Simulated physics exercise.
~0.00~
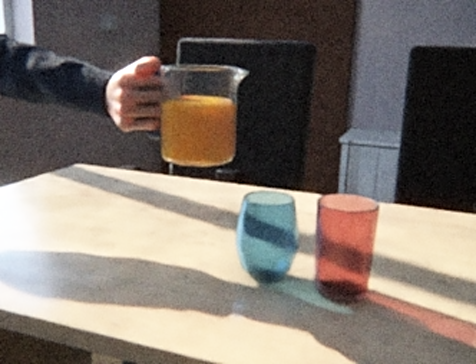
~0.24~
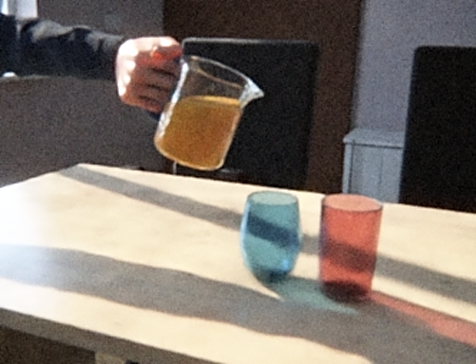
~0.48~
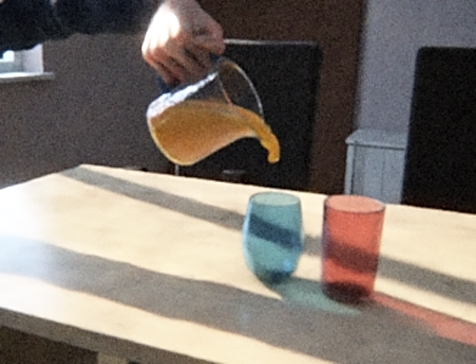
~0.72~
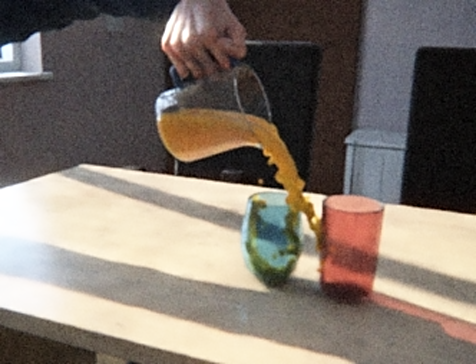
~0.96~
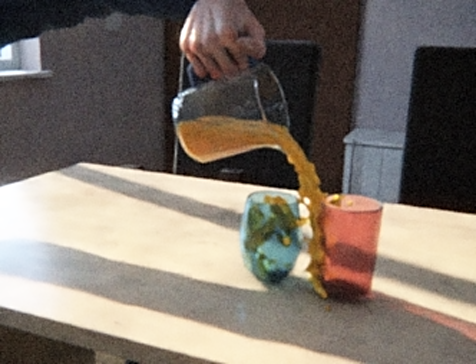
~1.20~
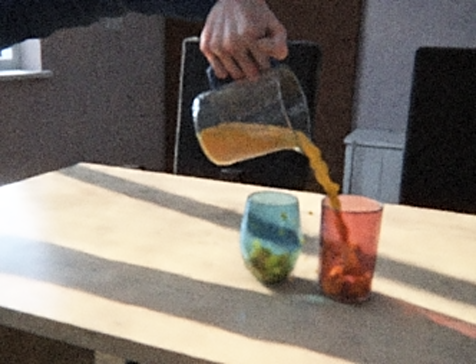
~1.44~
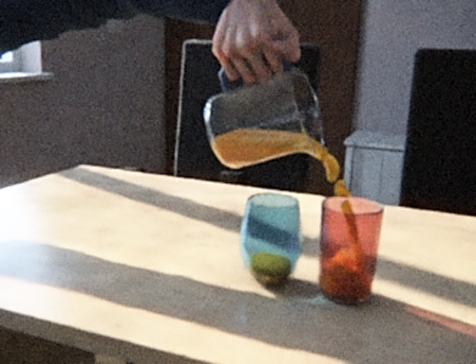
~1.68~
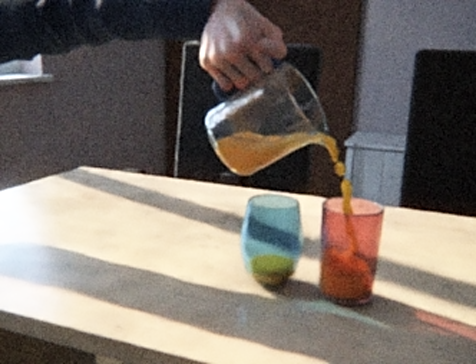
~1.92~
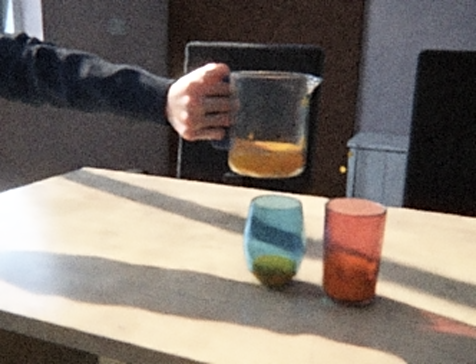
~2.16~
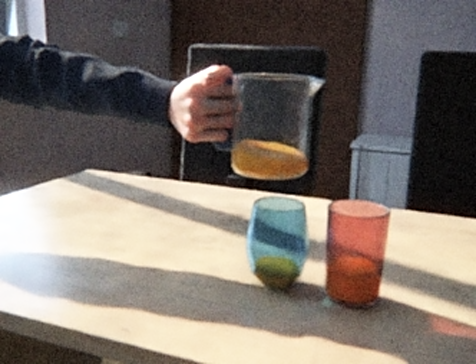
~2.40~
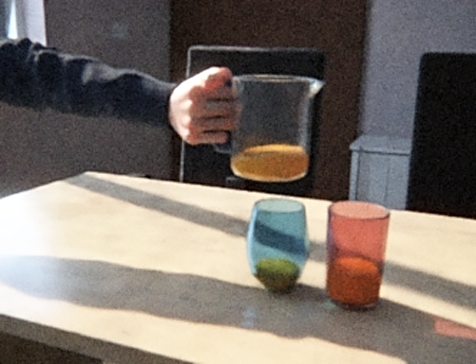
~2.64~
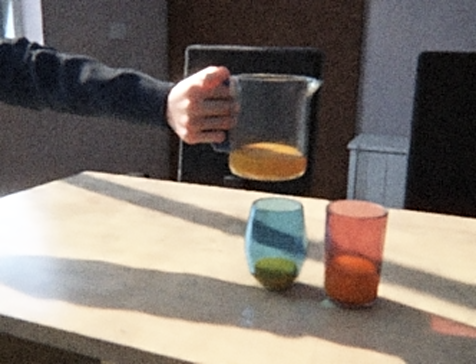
A hand in a dark sleeve holds a clear jug of orange juice above a pale, sunlit table, seen from the front by a slightly swaying camera, with dark chairs behind. On the table stand an empty round-bellied blue glass at left and an empty red tumbler at right. The hand tips the jug rightwards, and juice starts falling into the blue glass. Still tilted, the jug moves right, its stream crossing the gap between the glasses and then running into the tumbler. The jug is brought level, leaving some juice in it, a little in the blue glass and more in the tumbler.
